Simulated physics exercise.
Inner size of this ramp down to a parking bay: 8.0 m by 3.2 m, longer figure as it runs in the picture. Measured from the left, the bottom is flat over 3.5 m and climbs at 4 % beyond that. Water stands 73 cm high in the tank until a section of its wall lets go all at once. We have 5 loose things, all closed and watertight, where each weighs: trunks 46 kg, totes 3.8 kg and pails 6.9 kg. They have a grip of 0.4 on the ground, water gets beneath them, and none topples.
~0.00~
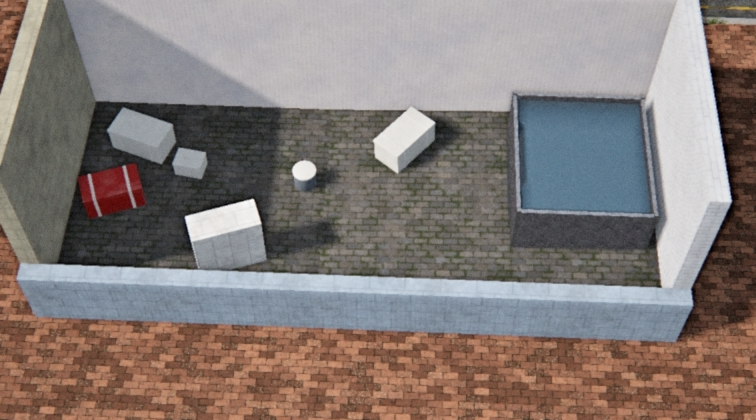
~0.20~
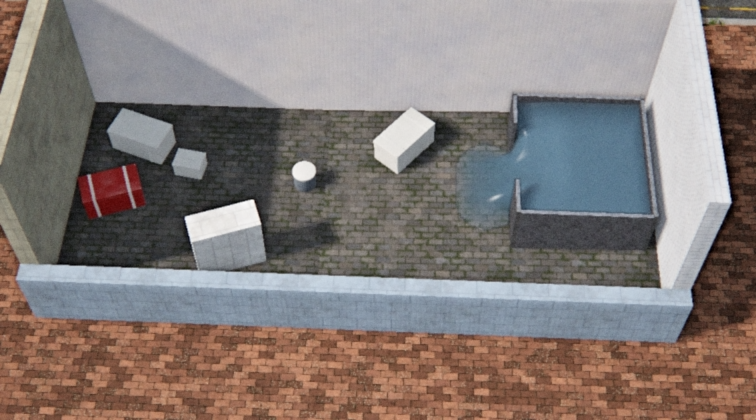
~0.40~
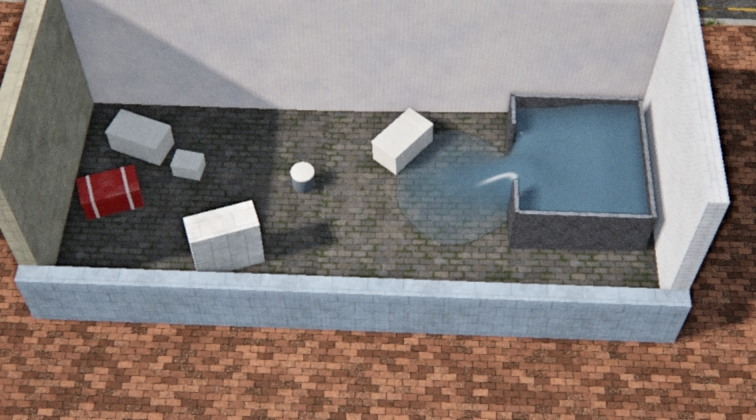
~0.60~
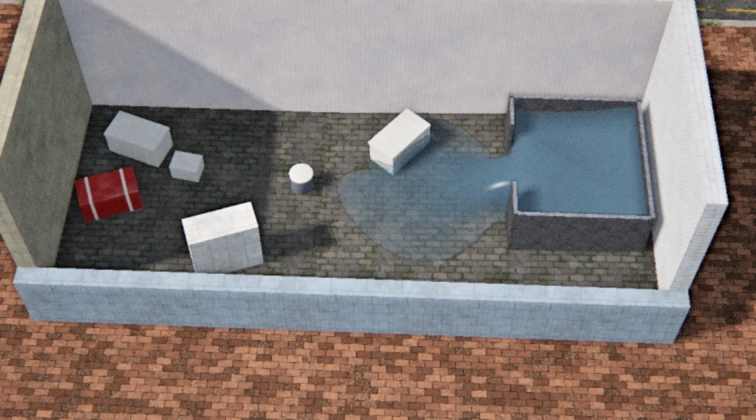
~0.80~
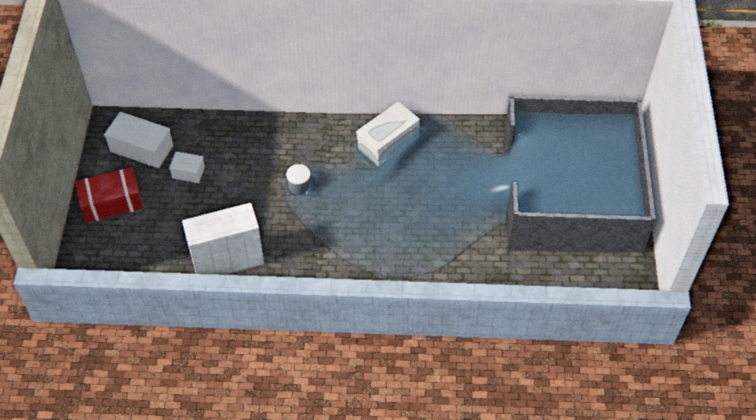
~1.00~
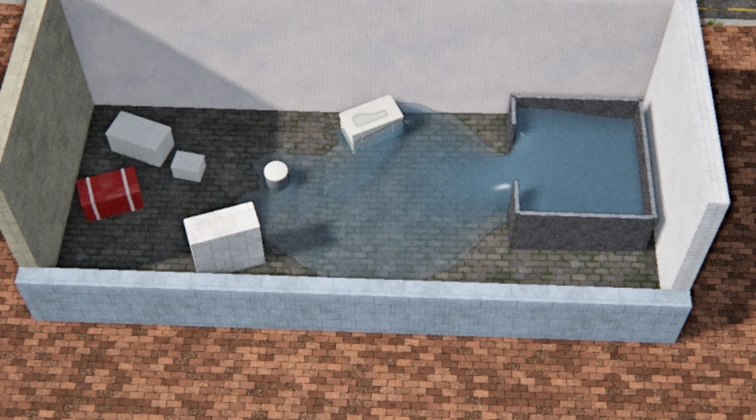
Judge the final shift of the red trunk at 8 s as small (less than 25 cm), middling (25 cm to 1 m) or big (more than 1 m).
Big.
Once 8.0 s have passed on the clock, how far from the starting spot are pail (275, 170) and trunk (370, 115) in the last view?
In turn they sit 200 cm and 400 cm away.
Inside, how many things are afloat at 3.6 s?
At that point I count 5.
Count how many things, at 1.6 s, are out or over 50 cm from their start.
Tally: 2.
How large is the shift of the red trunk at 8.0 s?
Around 350 cm from the start.
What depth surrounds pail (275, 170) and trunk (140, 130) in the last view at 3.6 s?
Roughly 20 and 26 cm.
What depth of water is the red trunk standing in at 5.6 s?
Around 14 cm.
After 1.6 s the red trunk is near (108, 186), 0.0 m from its start, aground; 0 afloat.
After 3.6 s the red trunk is near (110, 196), 0.3 m from its start, afloat; 5 afloat.
After 5.6 s the red trunk is near (217, 194), 1.5 m from its start, afloat; 5 afloat.
After 8.0 s the red trunk is near (342, 134), 3.3 m from its start, afloat; 5 afloat.
